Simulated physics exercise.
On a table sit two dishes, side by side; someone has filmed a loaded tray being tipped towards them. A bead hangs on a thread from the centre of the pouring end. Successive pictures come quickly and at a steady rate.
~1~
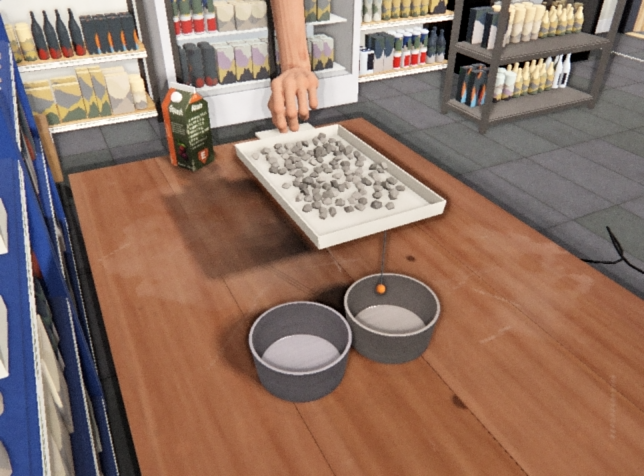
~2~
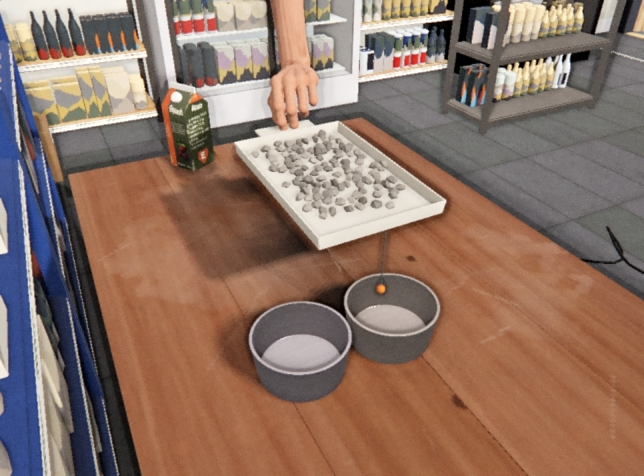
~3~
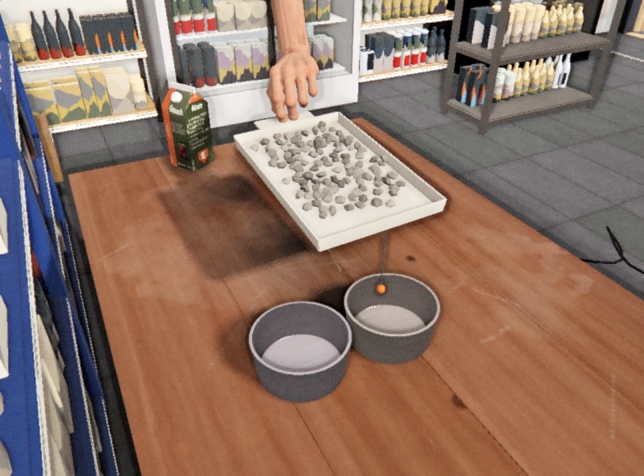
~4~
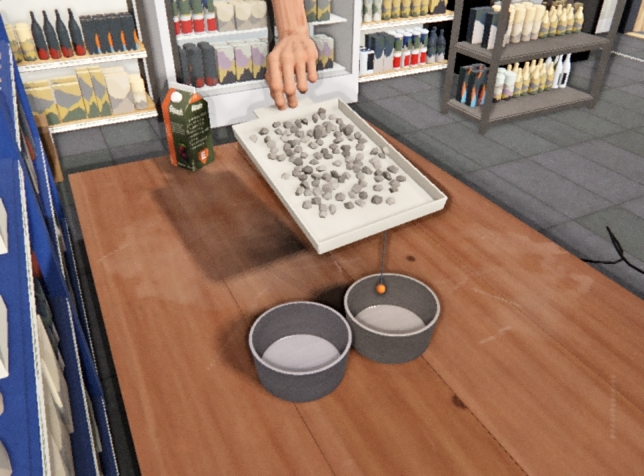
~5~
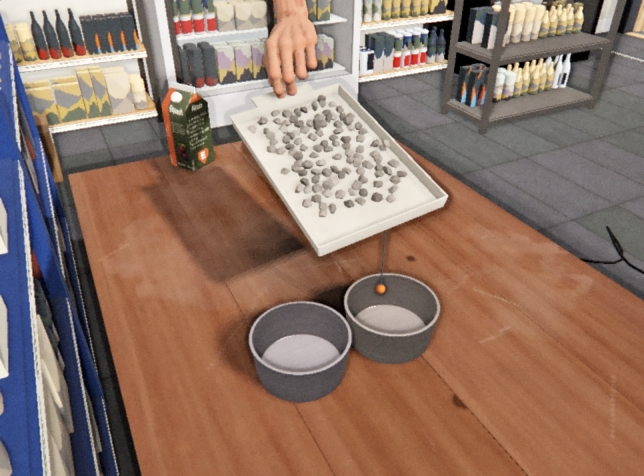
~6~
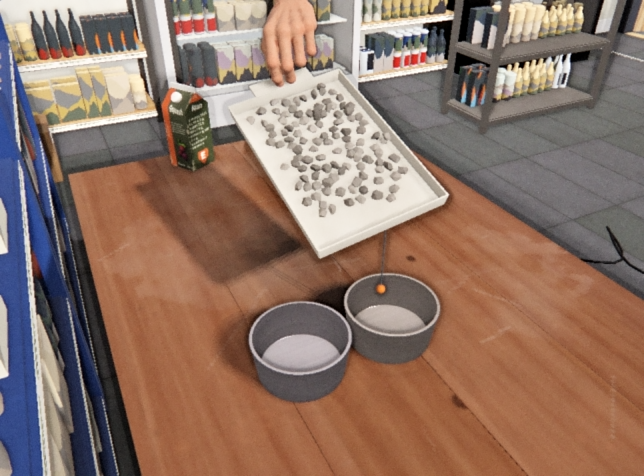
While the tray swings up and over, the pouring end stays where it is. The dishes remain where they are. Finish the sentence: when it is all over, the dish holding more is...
The left one.
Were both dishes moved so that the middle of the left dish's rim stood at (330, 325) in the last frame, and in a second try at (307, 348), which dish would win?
Place 1 - the dish at left; place 2 - the dish at left.
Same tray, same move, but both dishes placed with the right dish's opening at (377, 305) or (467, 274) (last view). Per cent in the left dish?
The first try yields 40% and the second yields 10%.
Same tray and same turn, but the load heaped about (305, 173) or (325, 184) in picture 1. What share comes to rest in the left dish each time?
First case: Around 80 %; second case: Around 80 %.
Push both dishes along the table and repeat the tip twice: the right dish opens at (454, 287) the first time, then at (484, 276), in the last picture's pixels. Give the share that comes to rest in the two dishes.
First case around 50 %, second case around 0 %.
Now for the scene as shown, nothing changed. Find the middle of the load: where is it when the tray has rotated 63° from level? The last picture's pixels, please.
The load is centred around (331, 226).
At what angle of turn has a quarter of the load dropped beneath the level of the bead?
I'd put it at about 75 degrees.
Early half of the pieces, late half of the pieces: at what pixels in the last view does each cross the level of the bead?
(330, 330) first, (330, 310) later.
Soon after the last picture, tray tipped steeply; nearly all on the tray; a small part in the air.
A little later, tray tipped past a quarter turn; a small part on the tray; about two thirds in the left dish; a stray few in the right dish; a small part outside both; a small part in the air.
Later still, tray tipped past a quarter turn; most in the left dish; a small part in the right dish; about a quarter outside both.
At rest, tray tipped past a quarter turn; most in the left dish; a small part in the right dish; about a quarter outside both.
